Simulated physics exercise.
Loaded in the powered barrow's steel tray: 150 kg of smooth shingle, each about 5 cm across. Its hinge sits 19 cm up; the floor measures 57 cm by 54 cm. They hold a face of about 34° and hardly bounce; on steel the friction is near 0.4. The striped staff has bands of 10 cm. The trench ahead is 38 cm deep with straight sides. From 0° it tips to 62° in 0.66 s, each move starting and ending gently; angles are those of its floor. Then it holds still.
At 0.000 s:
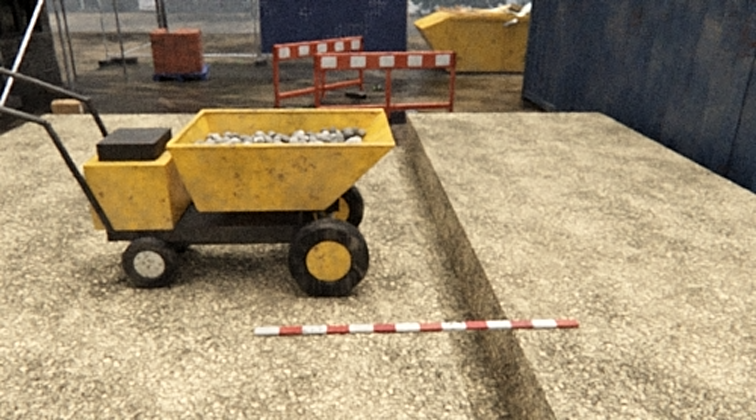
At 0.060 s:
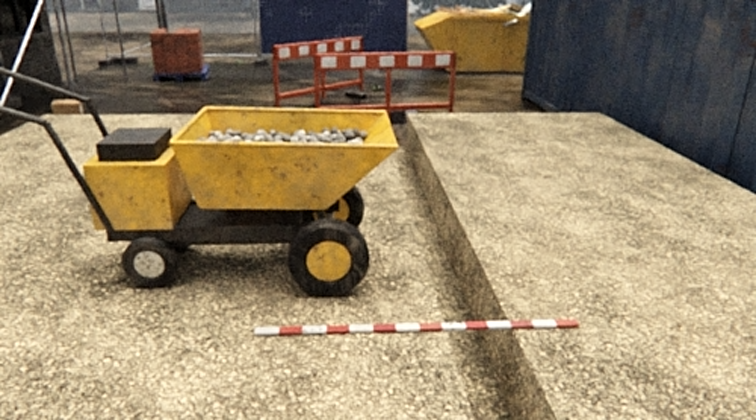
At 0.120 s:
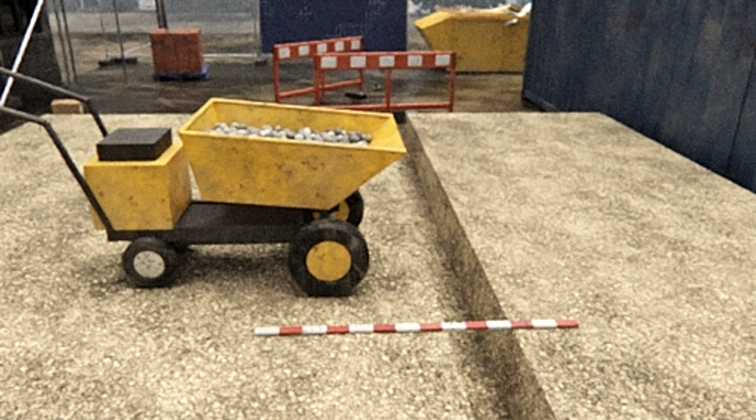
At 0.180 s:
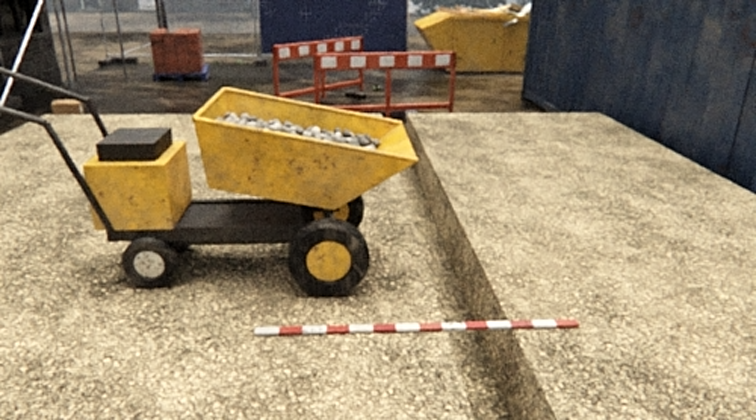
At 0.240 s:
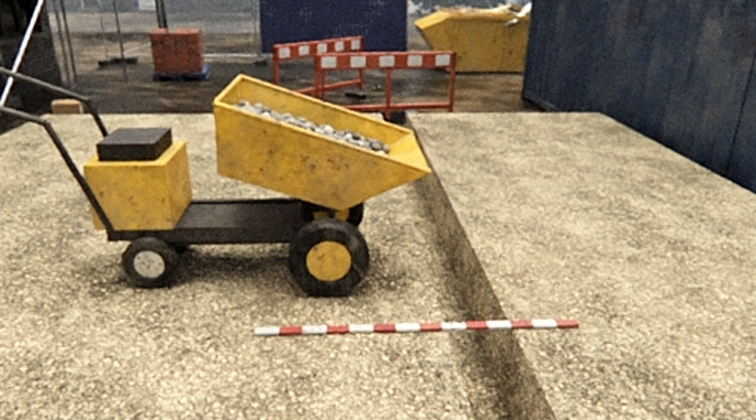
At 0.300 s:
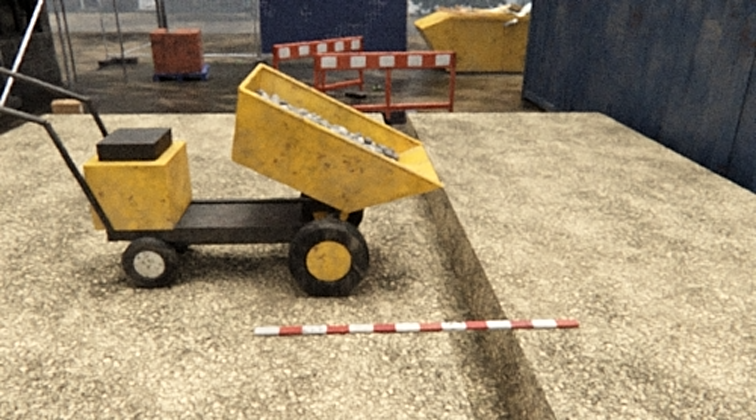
A yellow powered barrow with black wheels and handles stands on pale gravelly ground in a yard, seen from its side and slightly above. Its tray holds grey stones beside a straight-sided trench, with a red-and-white staff in front and orange-and-white barriers, a yellow skip and blue containers behind. The tray's rear rises steadily as its lip tilts down rightward, carrying the stones, while chassis and camera stay still.
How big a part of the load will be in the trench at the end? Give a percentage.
Close to 39 in a hundred.
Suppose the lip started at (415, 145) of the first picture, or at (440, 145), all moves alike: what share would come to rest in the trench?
Near 25 per cent from the first place, 10 from the second.
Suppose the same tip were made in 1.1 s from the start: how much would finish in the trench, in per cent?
In that case some 50 per cent.
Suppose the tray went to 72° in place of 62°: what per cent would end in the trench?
In that case some 50 per cent.
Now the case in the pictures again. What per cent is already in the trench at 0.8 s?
Some 10 per cent.
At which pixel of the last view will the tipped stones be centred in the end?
Their middle is at about (506, 258).
After 0.5 s the floor is at 53°; 100 % in the tray; the foremost stones are at (442, 213).
After 0.8 s the floor is at 62°; 85 % in the tray, 9 % in the trench, 5 % past the trench; the foremost stones are at (514, 264).
After 1.1 s the floor is at 62°; 30 % in the tray, 17 % in the trench, 53 % past the trench; the foremost stones are at (633, 267).
After 3.1 s the floor is at 62°; 0 % in the tray, 39 % in the trench, 61 % past the trench; the foremost stones are past the picture's edge.
